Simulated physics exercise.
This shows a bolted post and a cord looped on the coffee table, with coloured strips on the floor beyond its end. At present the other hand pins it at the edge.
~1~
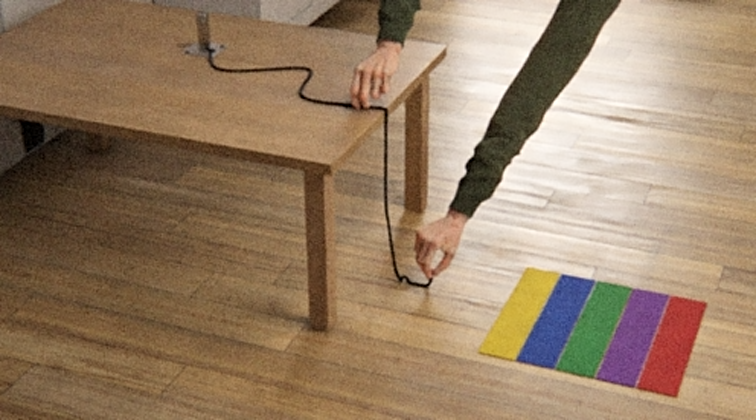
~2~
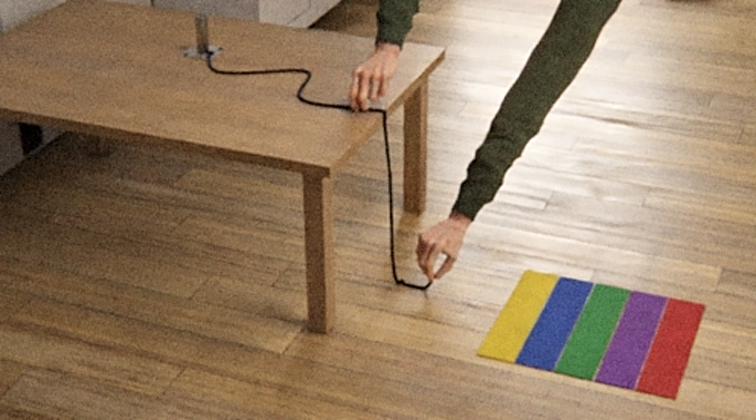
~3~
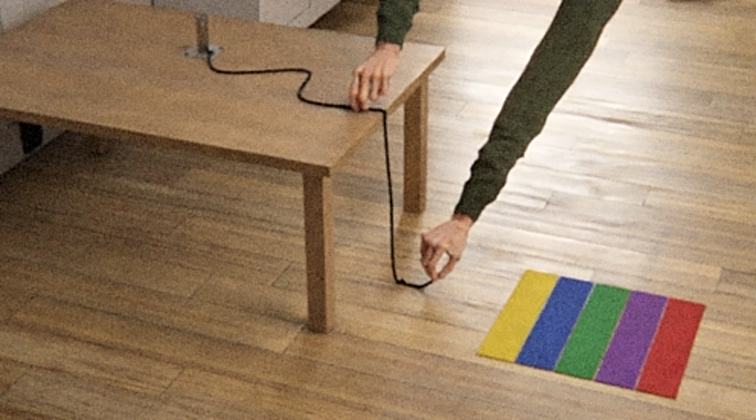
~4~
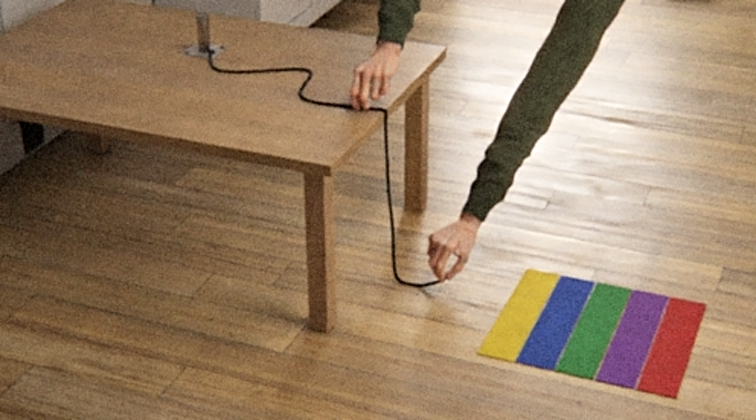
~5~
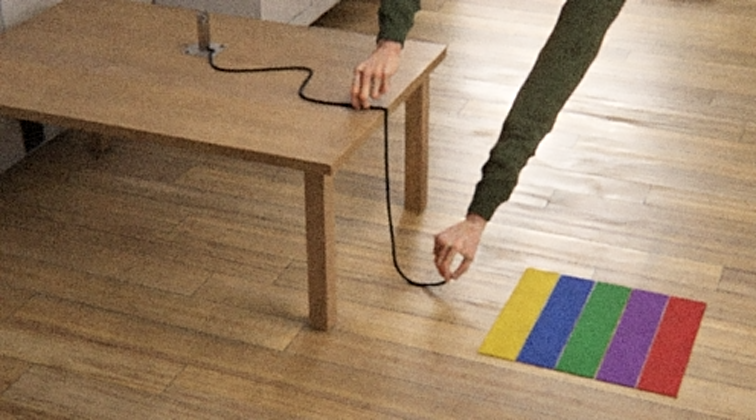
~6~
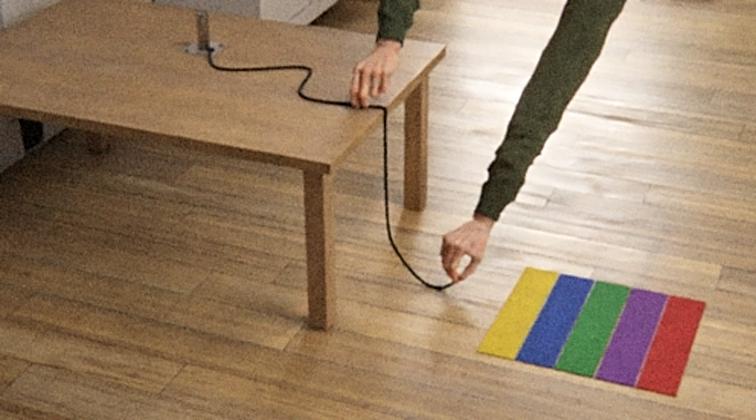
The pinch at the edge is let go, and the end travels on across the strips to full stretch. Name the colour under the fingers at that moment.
Purple.
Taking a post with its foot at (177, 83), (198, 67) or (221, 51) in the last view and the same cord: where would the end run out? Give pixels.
Going through the tries, you get (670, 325), then (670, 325), then (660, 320).
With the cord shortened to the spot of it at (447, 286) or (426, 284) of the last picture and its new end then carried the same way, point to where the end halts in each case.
Going through both, you get (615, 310) and then (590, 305).
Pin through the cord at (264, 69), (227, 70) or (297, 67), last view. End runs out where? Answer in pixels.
Respectively (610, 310), (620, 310) and (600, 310).
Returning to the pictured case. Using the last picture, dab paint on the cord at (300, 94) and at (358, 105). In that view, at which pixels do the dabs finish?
At (374, 97), then (427, 136).
Early on, end near (556, 299); over blue.
Midway, end near (609, 310); over green.
At the end of the slack, end near (641, 317); over purple. It gets as far as the purple strip.
